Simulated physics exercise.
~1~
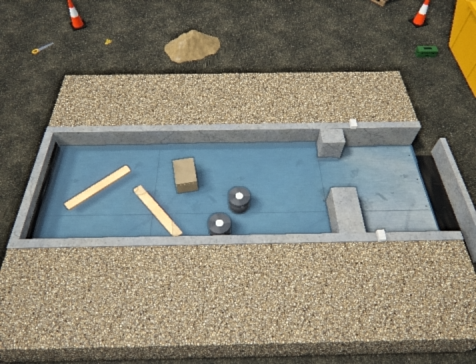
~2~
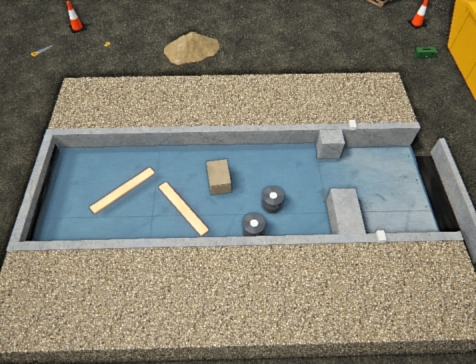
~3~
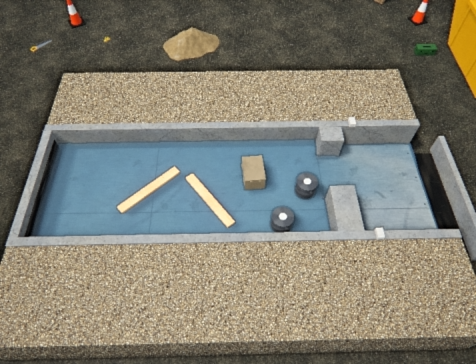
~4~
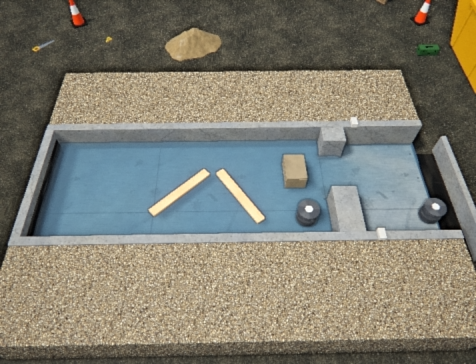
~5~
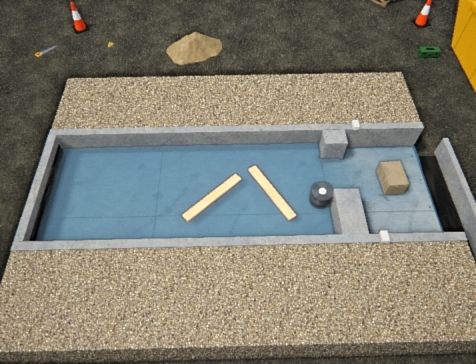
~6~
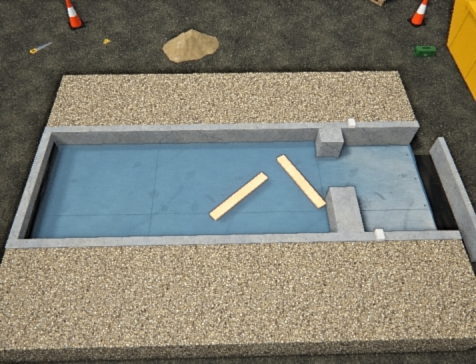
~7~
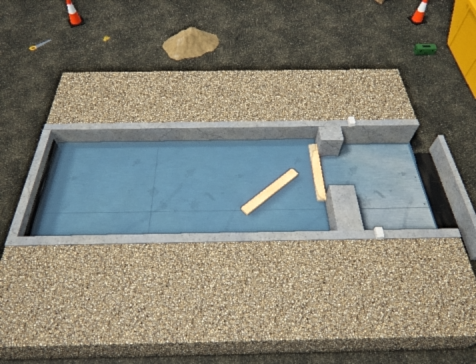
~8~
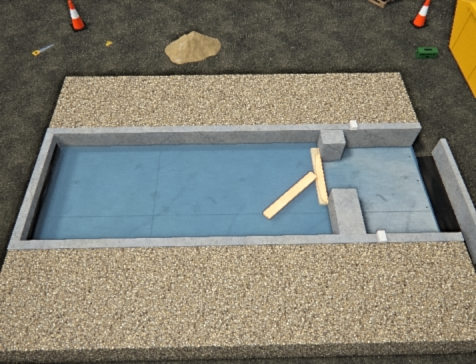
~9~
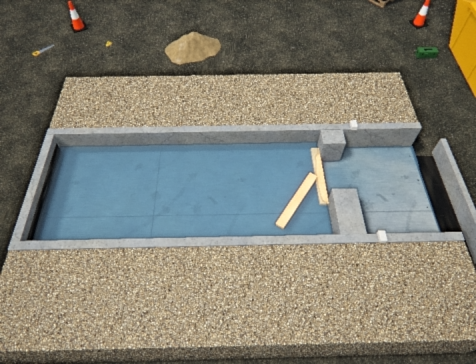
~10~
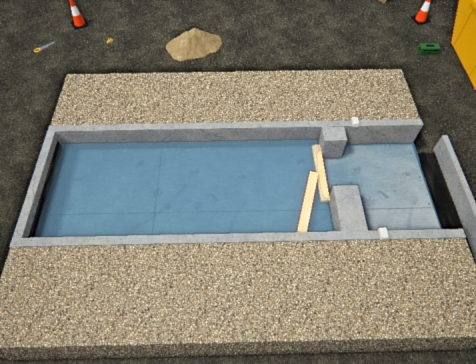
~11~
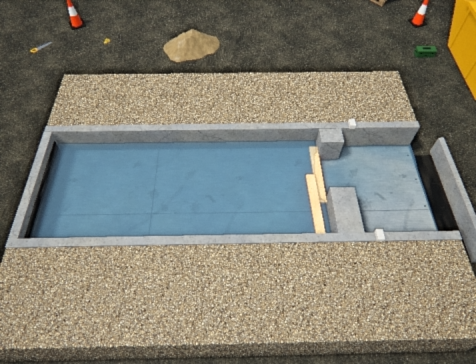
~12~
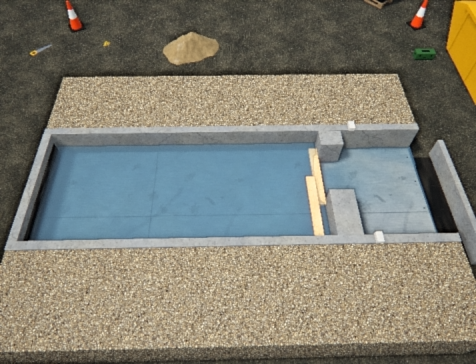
Two dark tubs and a tan block drifting right through a gap in a concrete channel, two wooden planks jamming behind it.
